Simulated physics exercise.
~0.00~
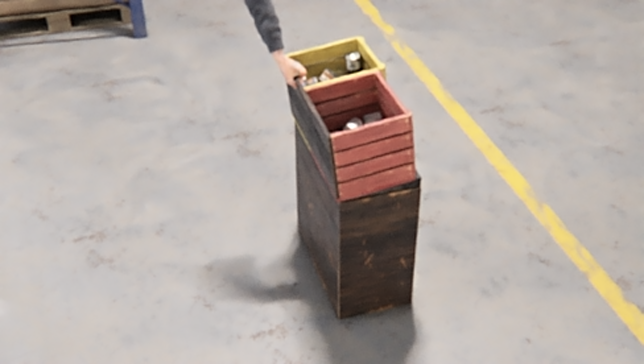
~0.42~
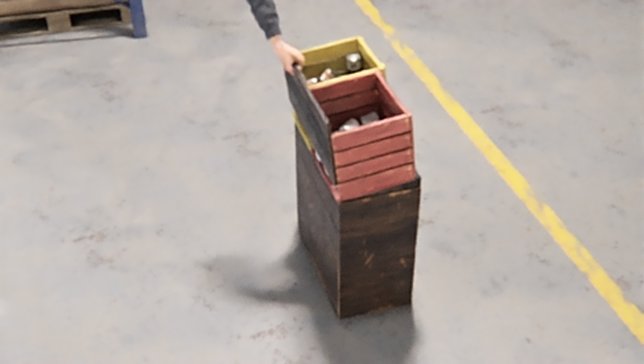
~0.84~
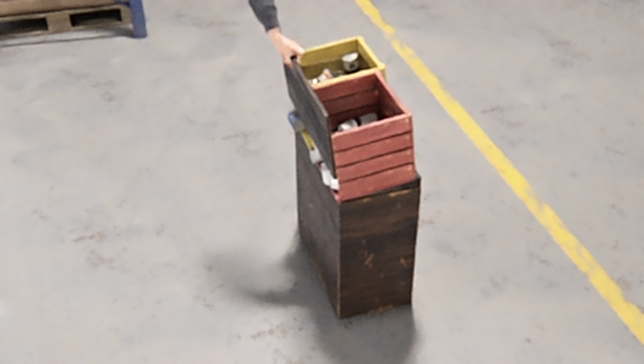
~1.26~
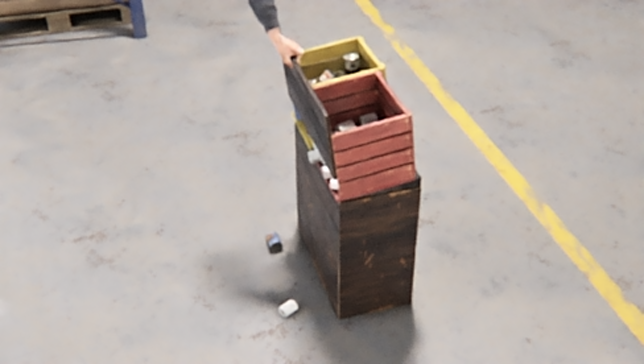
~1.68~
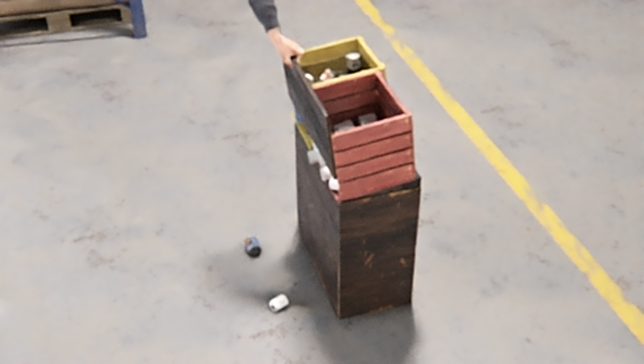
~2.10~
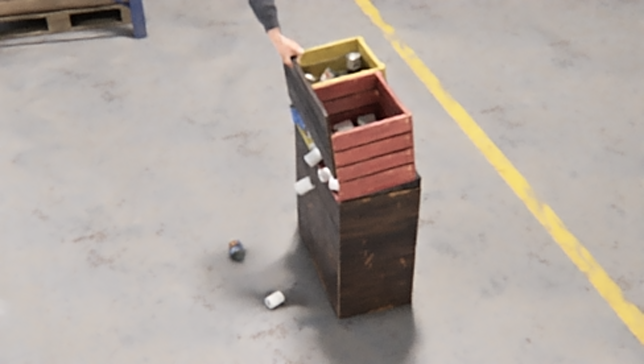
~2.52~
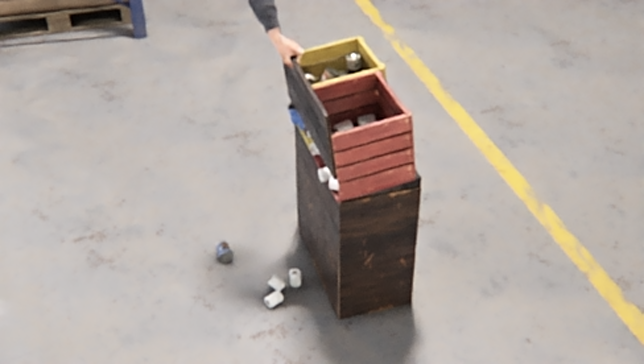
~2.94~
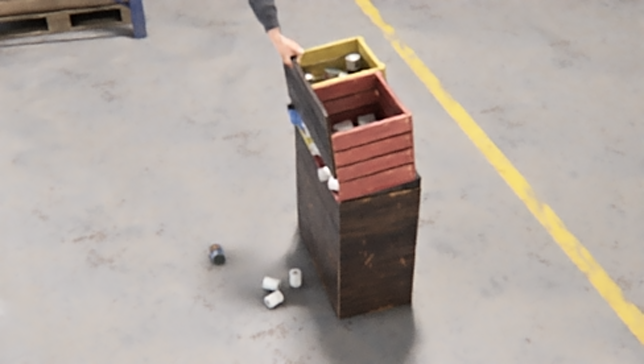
A hand lifting a dark gate beside red and yellow bins, a few small pieces dropping to the floor, most staying inside.
